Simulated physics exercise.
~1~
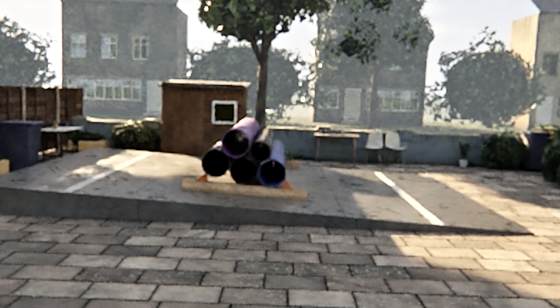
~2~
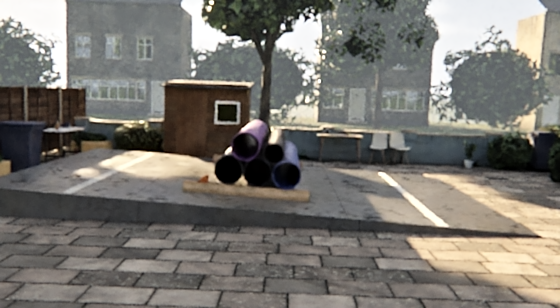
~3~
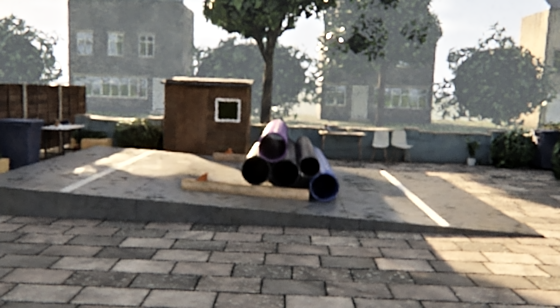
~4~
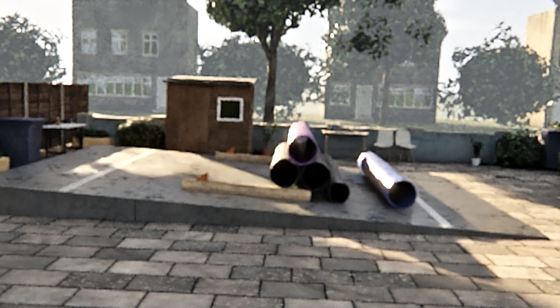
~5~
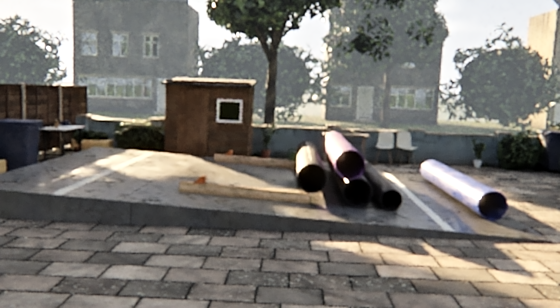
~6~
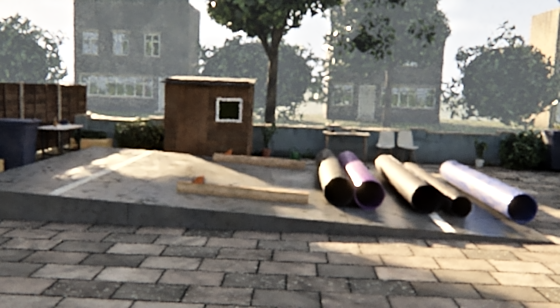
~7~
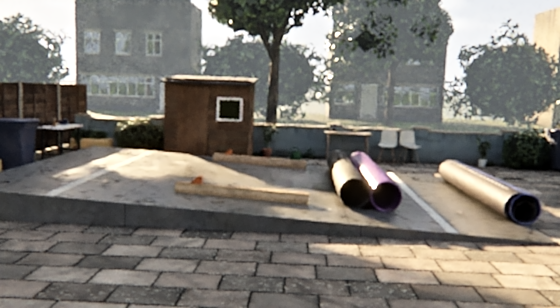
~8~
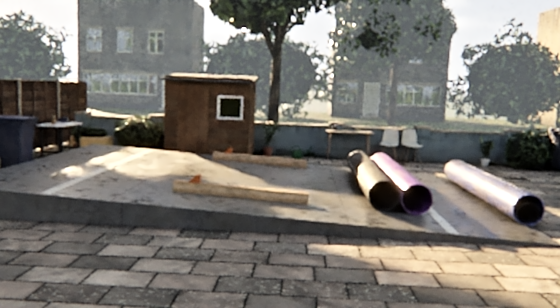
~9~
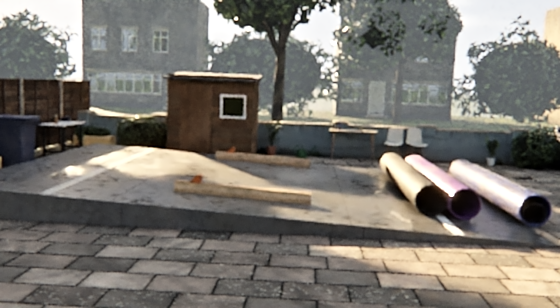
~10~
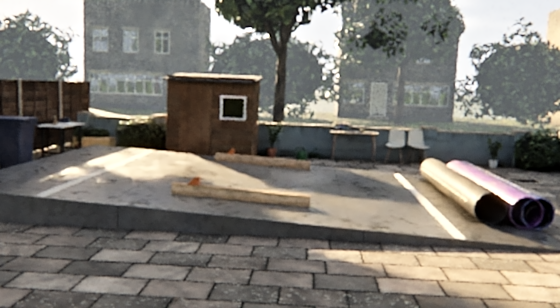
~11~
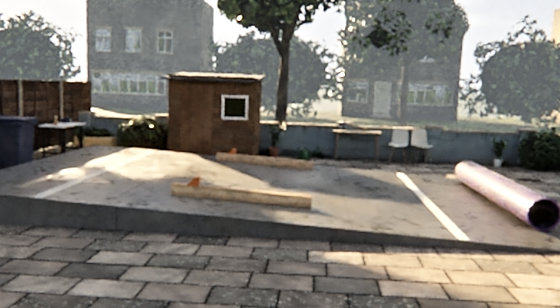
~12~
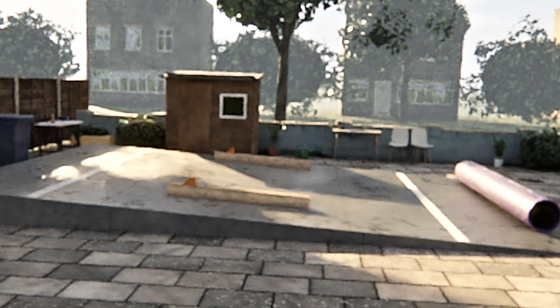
The clip opens on a small stack of hollow pipes, purple and other dark ones, resting on timber bearers on a gently sloping concrete pad, with a wooden shed, a tree and houses behind. The stack starts to slump to the right, and a lower pipe rolls away first while a purple one still rides on top. The upper pipe then drops down as the pile spreads out, and the rest roll after the leader, crossing the right white line in turn. Finally the bearers are bare, and one pipe lies in view beyond that line at the right edge.
